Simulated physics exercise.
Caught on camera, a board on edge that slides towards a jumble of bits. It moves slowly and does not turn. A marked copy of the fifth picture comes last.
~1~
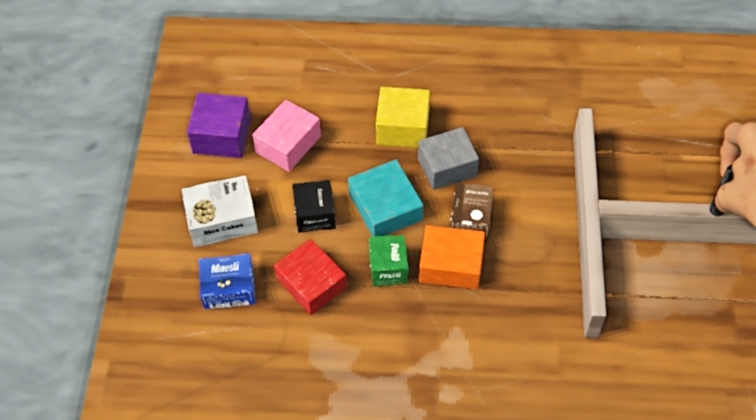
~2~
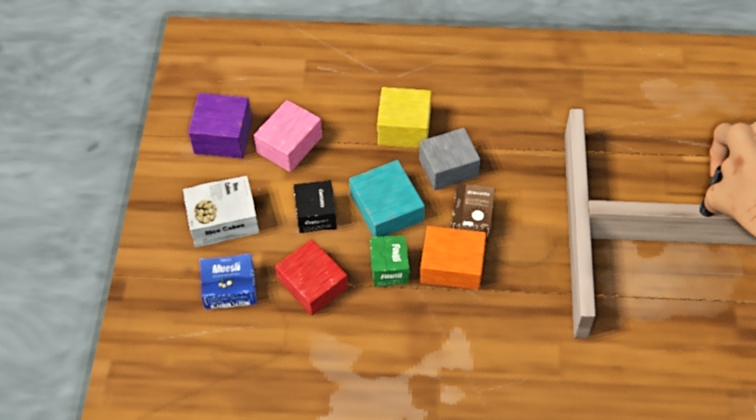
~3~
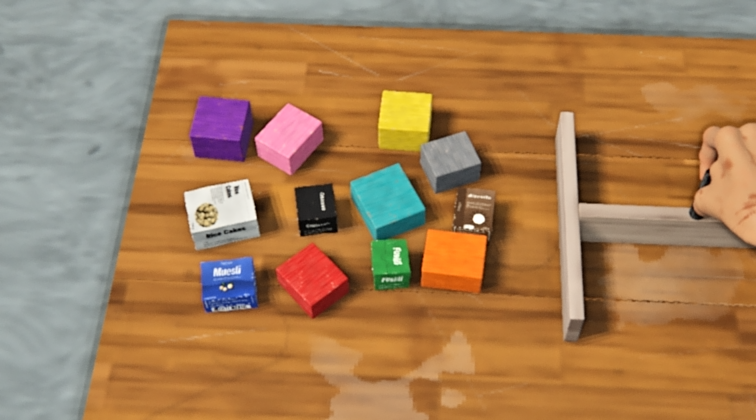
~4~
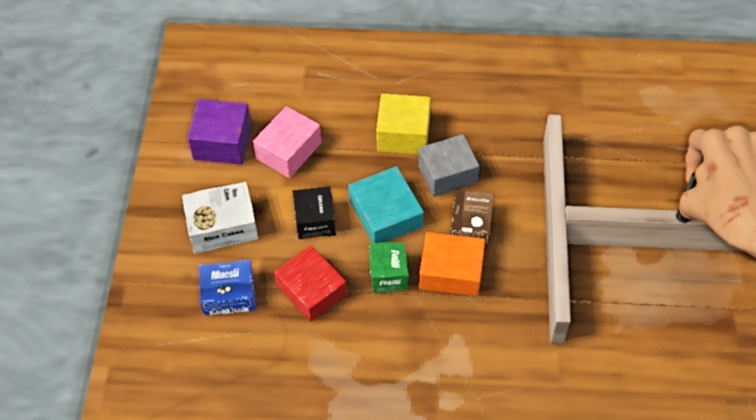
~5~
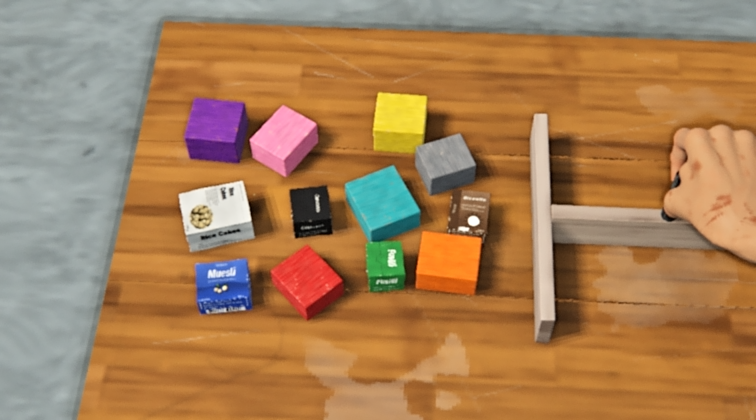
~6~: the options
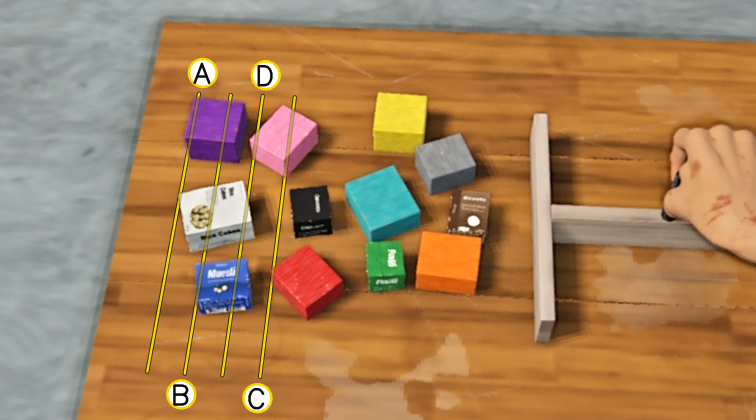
On a wooden table, a hand slowly slides an upright board left towards scattered colourful blocks.
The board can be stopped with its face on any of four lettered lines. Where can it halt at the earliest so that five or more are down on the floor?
At A, and not before.
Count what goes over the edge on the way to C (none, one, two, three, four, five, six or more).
In all, one.
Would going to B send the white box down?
Yes.
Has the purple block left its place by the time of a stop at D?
Yes.
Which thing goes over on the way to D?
The white box goes over.
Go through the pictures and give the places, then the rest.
White box (220, 211); red block (311, 277); turquoise block (385, 200), in the first frame.
Board (582, 206); orange block (453, 258), in the second frame.
Board (573, 209); pink block (289, 139), in the third frame.
Board (559, 212); green packet (389, 267), in the fourth frame.
Board (544, 210); blue packet (224, 287); brown packet (468, 219); yellow block (401, 124), in the fifth frame.
On the marked copy, A at (175, 221); B at (210, 223); C at (279, 226); D at (244, 224).
Taking A. A third of the way, board (411, 205); yellow block (385, 122); red block (280, 289).
Two thirds of the way, board (279, 199); white box (102, 216); blue packet (106, 315).
When it is over, board (174, 195); purple block over the edge; green packet over the edge; six fallen.
As for the rest, B drops only four; C drops only one; D drops only one.
